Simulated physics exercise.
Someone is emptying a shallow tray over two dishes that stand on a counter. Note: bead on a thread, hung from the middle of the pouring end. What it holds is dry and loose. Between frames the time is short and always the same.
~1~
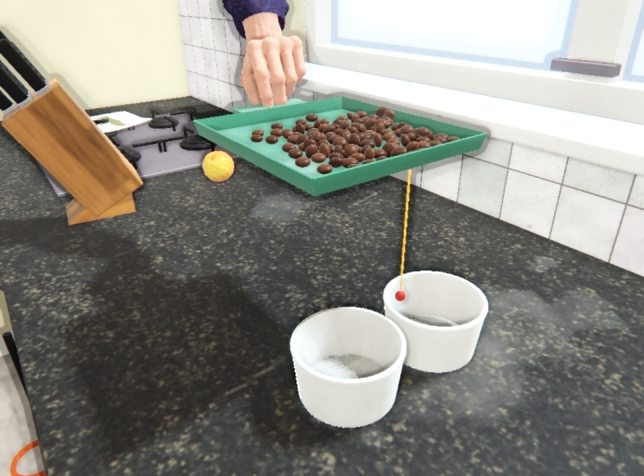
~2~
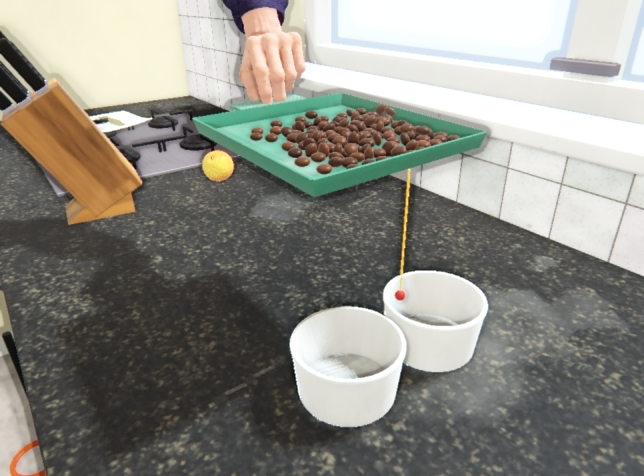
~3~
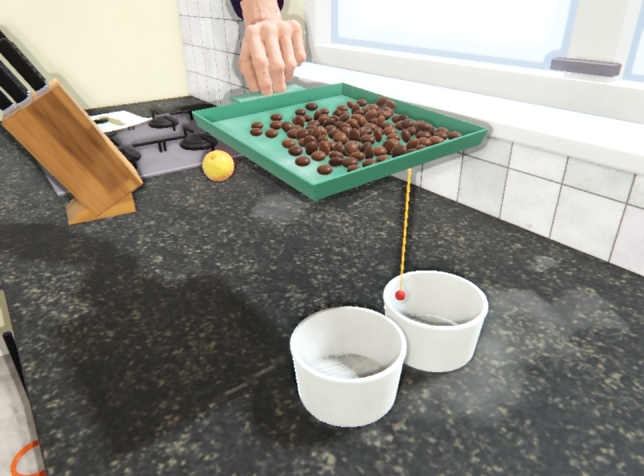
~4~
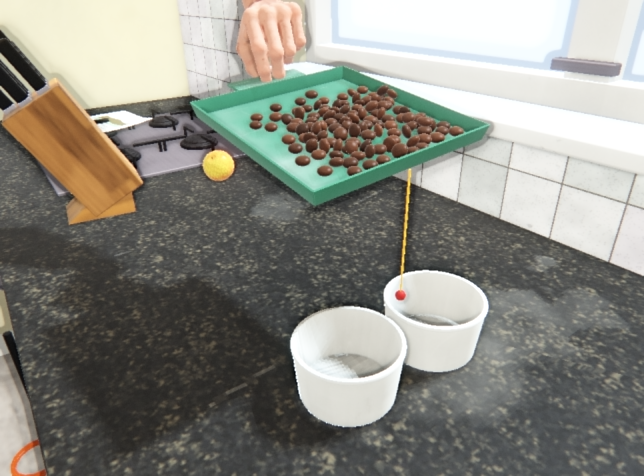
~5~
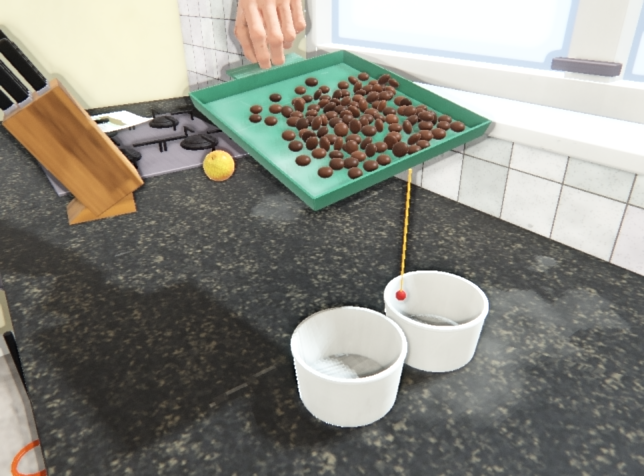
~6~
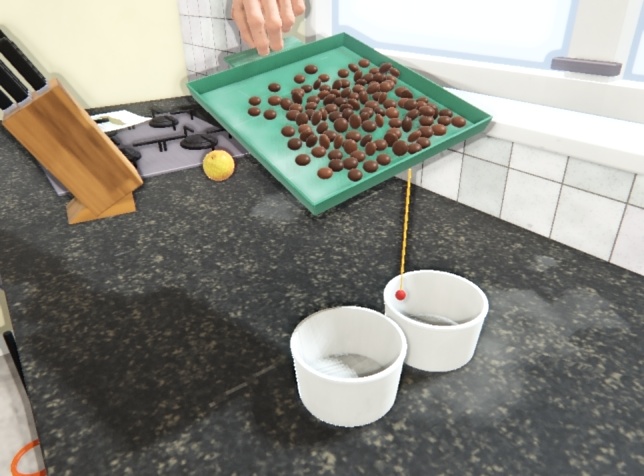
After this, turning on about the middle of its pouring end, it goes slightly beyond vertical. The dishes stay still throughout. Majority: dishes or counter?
Dishes.
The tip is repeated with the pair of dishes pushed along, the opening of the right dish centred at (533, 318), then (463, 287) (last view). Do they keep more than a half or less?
The pair would catch the lesser share the first time and the lesser share the second time.
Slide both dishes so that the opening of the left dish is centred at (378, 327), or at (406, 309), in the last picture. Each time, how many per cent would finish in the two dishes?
The first try gives 30 per cent, the second 0 per cent.
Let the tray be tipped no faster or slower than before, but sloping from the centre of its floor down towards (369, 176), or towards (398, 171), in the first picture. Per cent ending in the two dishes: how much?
So it's 60 percent with the first slope and 30 percent with the other.
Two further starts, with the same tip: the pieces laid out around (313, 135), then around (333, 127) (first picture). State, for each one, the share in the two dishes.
First some 80, then 70 per cent.
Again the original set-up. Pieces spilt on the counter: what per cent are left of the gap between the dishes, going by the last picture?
I'd put it at close to 70 per cent.
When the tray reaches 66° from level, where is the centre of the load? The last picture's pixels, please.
Close to (346, 172).
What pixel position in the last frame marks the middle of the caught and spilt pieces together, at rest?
Once it all stops, the middle lies near (338, 387).
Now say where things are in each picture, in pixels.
In the first frame, corners of the pouring end at (314, 176) and (481, 133), level; middle of the load at (365, 138), flat chocolate drops; left dish at (384, 393); right dish at (471, 341); bead on its thread at (400, 296).
In the second frame, corners of the pouring end at (314, 177) and (481, 131), level; middle of the load at (365, 136).
In the third frame, corners of the pouring end at (314, 182) and (482, 128), tipped barely, lowest at the left corner; middle of the load at (365, 132).
In the fourth frame, corners of the pouring end at (314, 188) and (484, 124), tipped a little, lowest at the left corner; middle of the load at (366, 126).
In the fifth frame, corners of the pouring end at (315, 194) and (486, 120), tipped a little, lowest at the left corner; middle of the load at (366, 120).
In the sixth frame, corners of the pouring end at (315, 200) and (487, 116), tipped clearly, lowest at the left corner; middle of the load at (367, 113); left dish at (384, 392); right dish at (471, 340).
Soon after the last picture, tray tipped steeply; nearly all on the tray; a stray few in the left dish; a small part in the air.
A little later, tray tipped past a quarter turn; a stray few on the tray; about two thirds in the left dish; about a quarter outside both; a small part in the air.
Later still, tray tipped past a quarter turn; most in the left dish; about a quarter outside both.
At rest, tray tipped past a quarter turn; most in the left dish; none in the right dish; about a quarter outside both.
